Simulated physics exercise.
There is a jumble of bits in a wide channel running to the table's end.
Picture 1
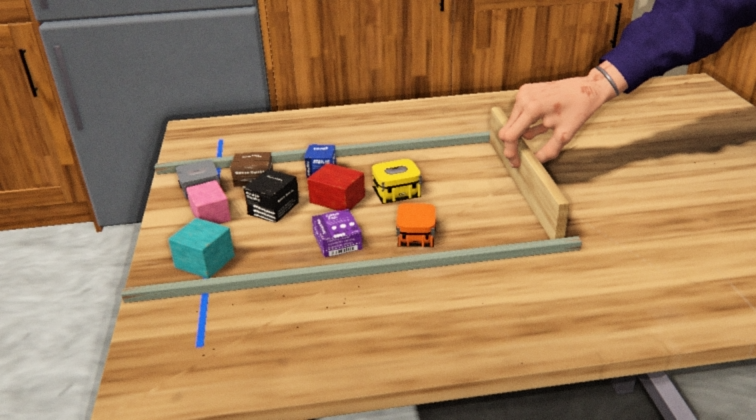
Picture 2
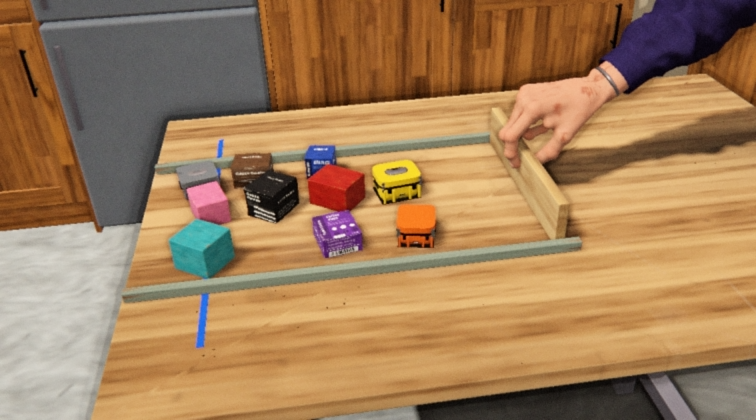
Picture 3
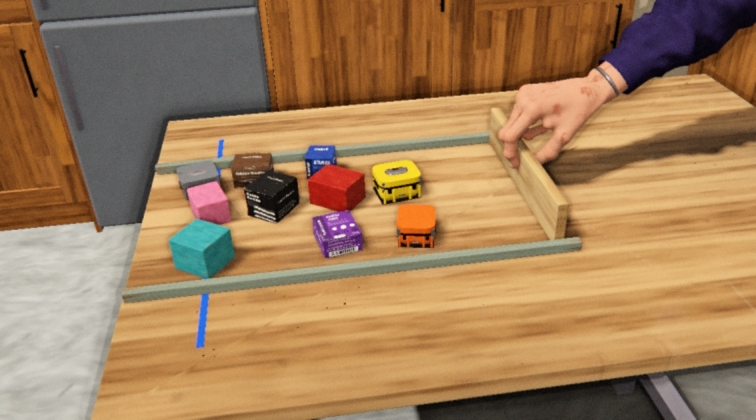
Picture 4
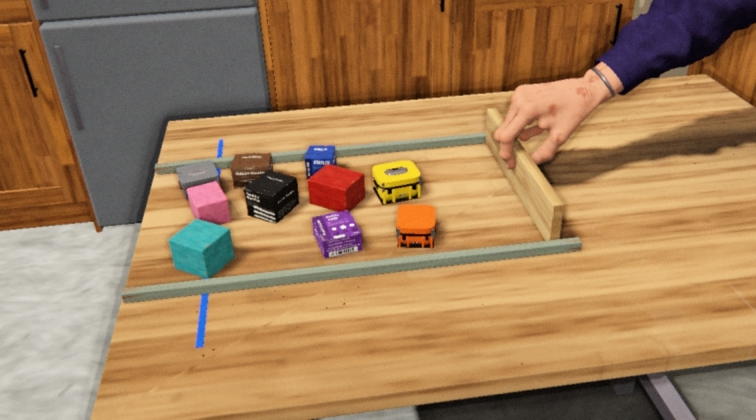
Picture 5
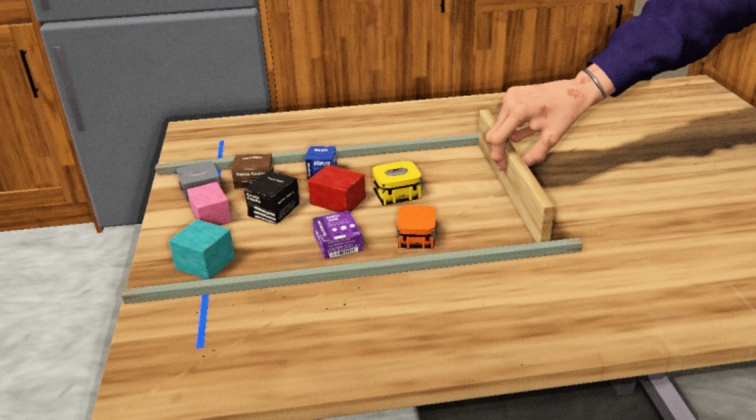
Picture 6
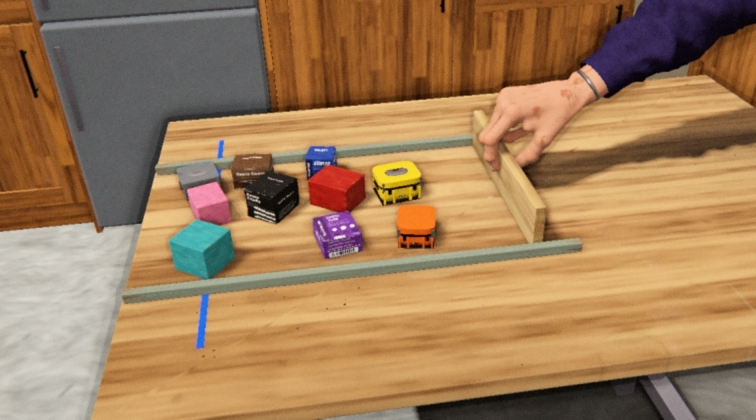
A wooden board, held upright by someone's hand, slid slightly left between two rails on a wooden table, while the colourful blocks and little cases in front of it stayed where they were.
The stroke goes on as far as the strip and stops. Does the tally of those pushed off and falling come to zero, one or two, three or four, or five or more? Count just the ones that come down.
I expect the drop count to reach three but not five.
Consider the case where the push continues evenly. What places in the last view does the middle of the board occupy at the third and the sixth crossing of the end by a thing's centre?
At (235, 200) for the third, at (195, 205) for the sixth.
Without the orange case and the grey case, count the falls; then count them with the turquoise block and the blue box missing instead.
2 in the first case, 2 in the second.
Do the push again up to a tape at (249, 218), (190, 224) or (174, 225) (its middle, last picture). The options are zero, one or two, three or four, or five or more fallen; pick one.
Taking the places one by one, it comes to 1 or 2; five or more; five or more.
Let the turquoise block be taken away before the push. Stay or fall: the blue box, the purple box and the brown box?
Blue box: Still there. Purple box: Still there. Brown box: Still there.
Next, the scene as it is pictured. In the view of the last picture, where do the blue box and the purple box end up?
The blue box stops around (201, 176); the purple box around (149, 252).
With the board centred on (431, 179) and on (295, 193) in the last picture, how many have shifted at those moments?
Up to then 0, and up to the other point 9.
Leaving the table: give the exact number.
It comes to 4.
Soon after, none off yet; grey case at rest near (199, 182); turquoise block at rest near (203, 249); pink block at rest near (209, 206).
Then, none off yet; grey case at rest near (199, 182); turquoise block moving near (197, 250); pink block moved about its own width near (160, 214).
At rest, the number that fall off is three or four; fallen, black box, pink block, turquoise block and grey case.
